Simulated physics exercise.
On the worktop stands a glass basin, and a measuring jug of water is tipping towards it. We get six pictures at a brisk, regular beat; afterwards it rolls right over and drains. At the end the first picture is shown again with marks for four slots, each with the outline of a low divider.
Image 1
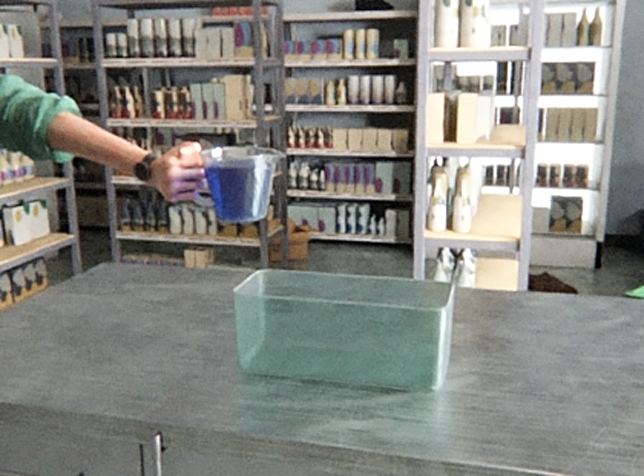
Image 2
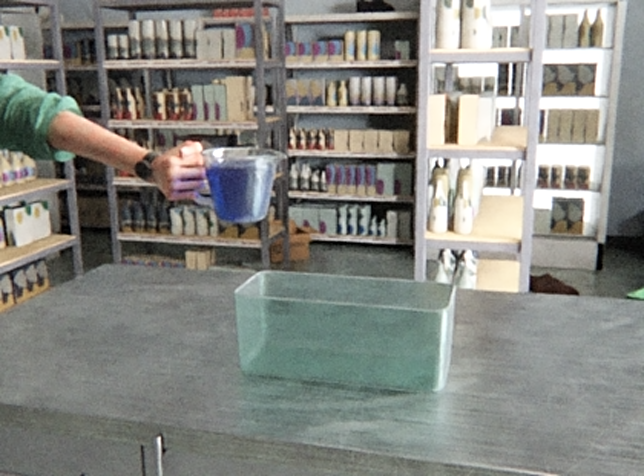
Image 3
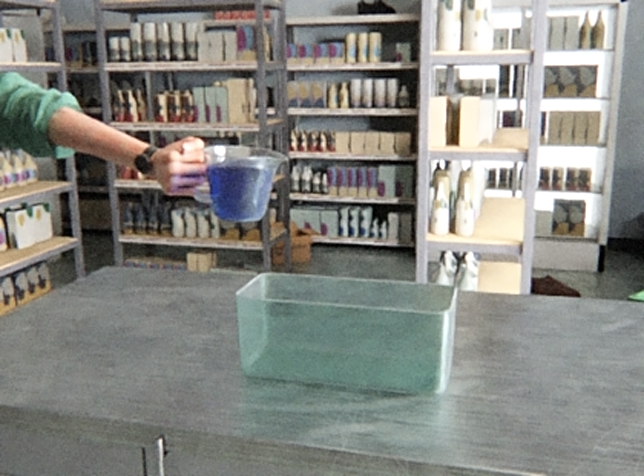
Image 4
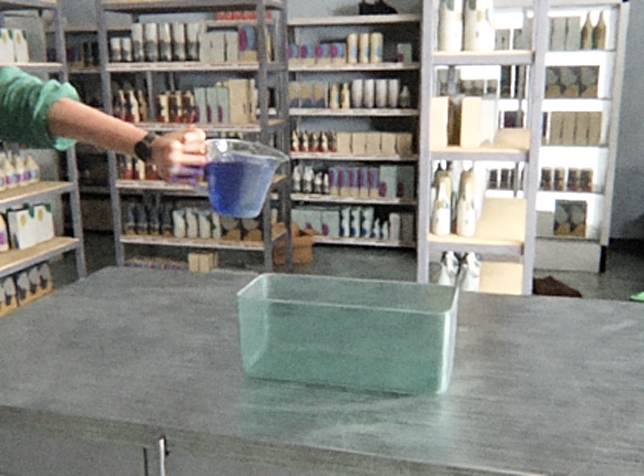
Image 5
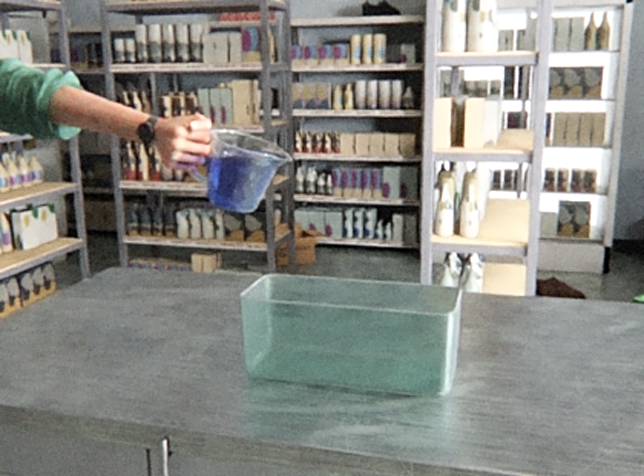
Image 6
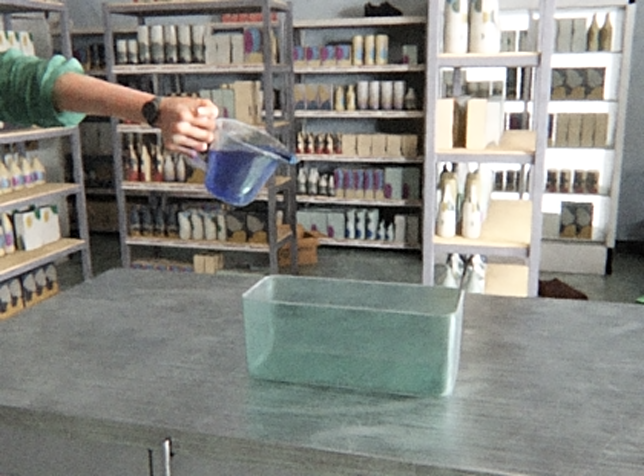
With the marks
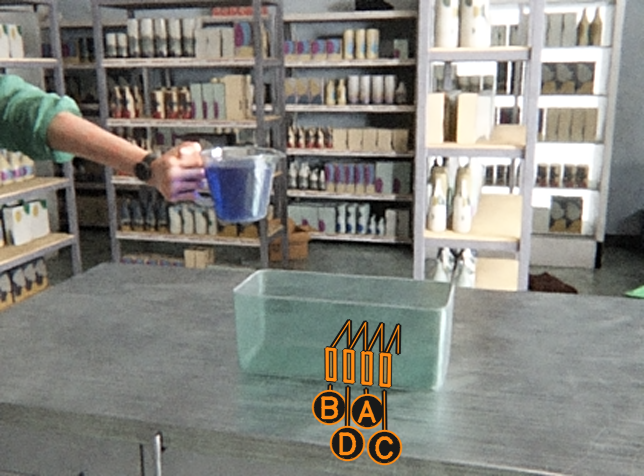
A hand in a green sleeve held a clear jug of blue liquid above and left of an empty-looking glass basin on a grey worktop, then gradually tilted it rightward until liquid reached its lip.
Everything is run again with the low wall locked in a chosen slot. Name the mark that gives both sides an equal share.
The answer is position D.
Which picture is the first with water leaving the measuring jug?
In picture 6.
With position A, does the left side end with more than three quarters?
Yes.
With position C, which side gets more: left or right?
More ends on the left.
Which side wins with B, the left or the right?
More ends on the right.
On the marked copy, A at (366, 389); B at (330, 385); C at (384, 391); D at (348, 387).
Choosing A, about 93 % ends left of the wall and 4 % right of it; 3 % is lost outside.
Choosing B, about 11 % ends left of the wall and 87 % right of it.
Choosing C, about 91 % ends left of the wall and 6 % right of it; 3 % is lost outside.
Choosing D, about 55 % ends left of the wall and 42 % right of it; 3 % is lost outside.
